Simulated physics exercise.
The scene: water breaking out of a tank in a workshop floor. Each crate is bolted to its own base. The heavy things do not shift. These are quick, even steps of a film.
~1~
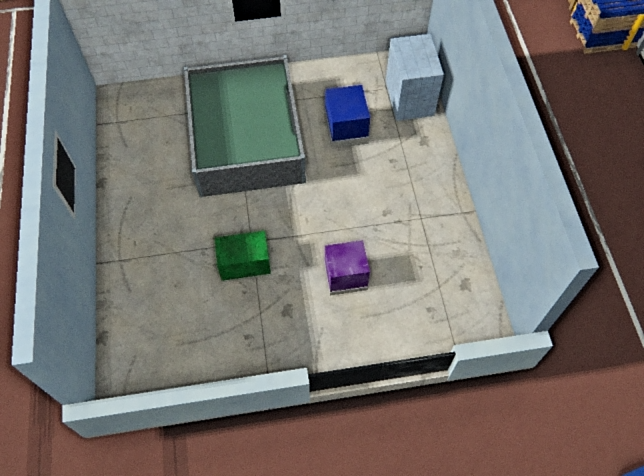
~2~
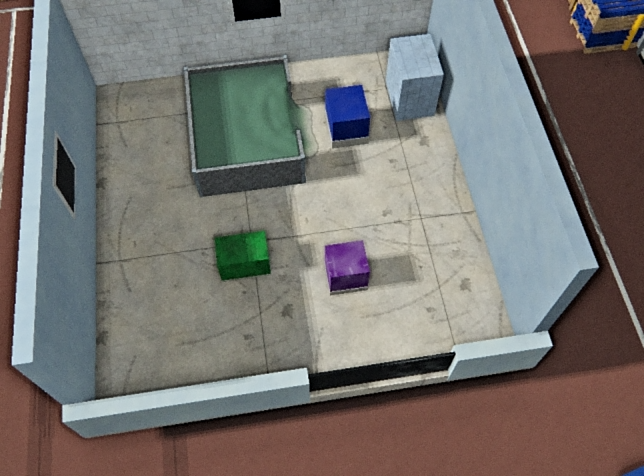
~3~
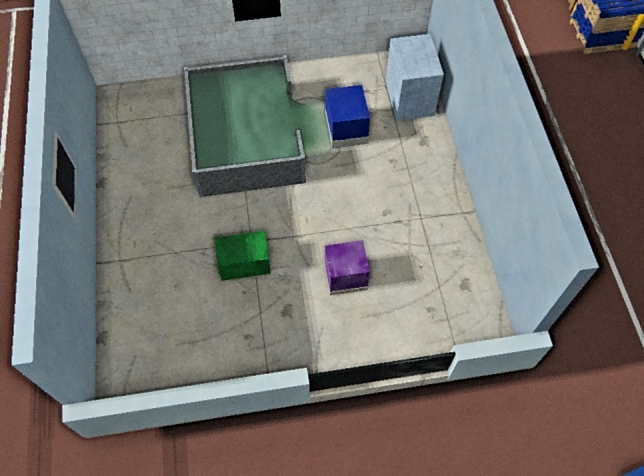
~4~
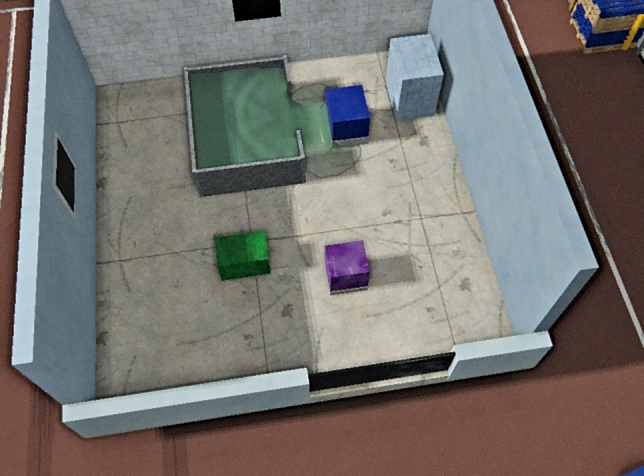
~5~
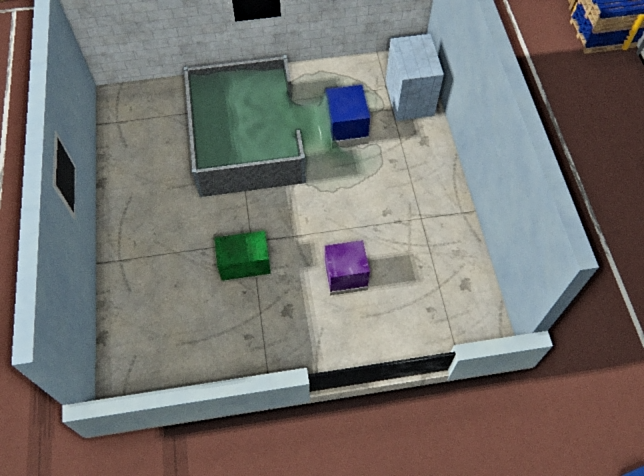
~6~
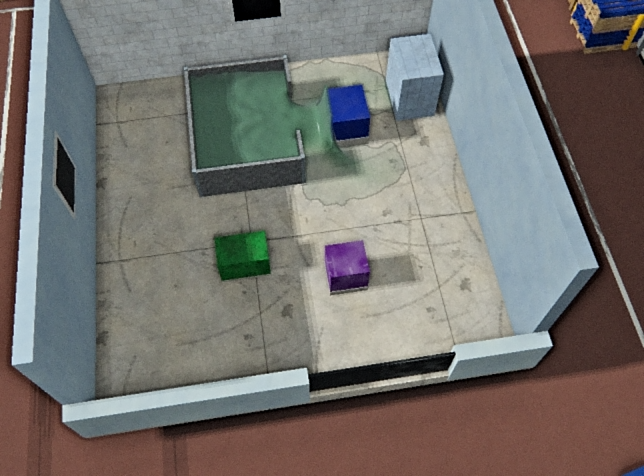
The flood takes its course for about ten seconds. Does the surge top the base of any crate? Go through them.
One by one: The blue crate gets wet; the green crate gets wet; the purple crate gets wet.
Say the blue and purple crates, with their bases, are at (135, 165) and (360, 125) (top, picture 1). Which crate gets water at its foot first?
First comes the one in purple.
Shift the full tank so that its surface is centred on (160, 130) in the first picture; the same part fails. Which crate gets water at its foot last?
It is the one in green.
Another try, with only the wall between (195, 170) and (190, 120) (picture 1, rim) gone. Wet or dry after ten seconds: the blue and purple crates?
One by one: The blue one is safe, the purple one remains dry.
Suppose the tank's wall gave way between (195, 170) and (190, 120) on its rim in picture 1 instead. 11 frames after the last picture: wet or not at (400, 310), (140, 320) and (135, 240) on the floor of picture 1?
In turn: Not flooded, covered, awash.
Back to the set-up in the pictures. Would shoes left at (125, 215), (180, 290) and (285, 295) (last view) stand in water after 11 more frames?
One after the other: Free of water, free of water, flooded.
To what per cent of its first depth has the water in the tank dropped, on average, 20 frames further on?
I make it 44 per cent.
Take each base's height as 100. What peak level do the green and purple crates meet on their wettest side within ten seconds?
Near 200 and 170 in a hundred.
A moment on, water covers 25 % of the floor; the blue crate water round its plinth, the green crate not reached, the purple crate water round its plinth.
Next, water covers 45 % of the floor; the blue crate water round its plinth, the green crate water round its plinth, the purple crate water round its plinth.
Then, water covers 55 % of the floor; the blue crate water round its plinth, the green crate water round its plinth, the purple crate water round its plinth.
Later, water covers 75 % of the floor; the blue crate water round its plinth, the green crate water round its plinth, the purple crate water round its plinth.
In the end, water covers 100 % of the floor; the blue crate was topped, the green crate was topped, the purple crate was topped.
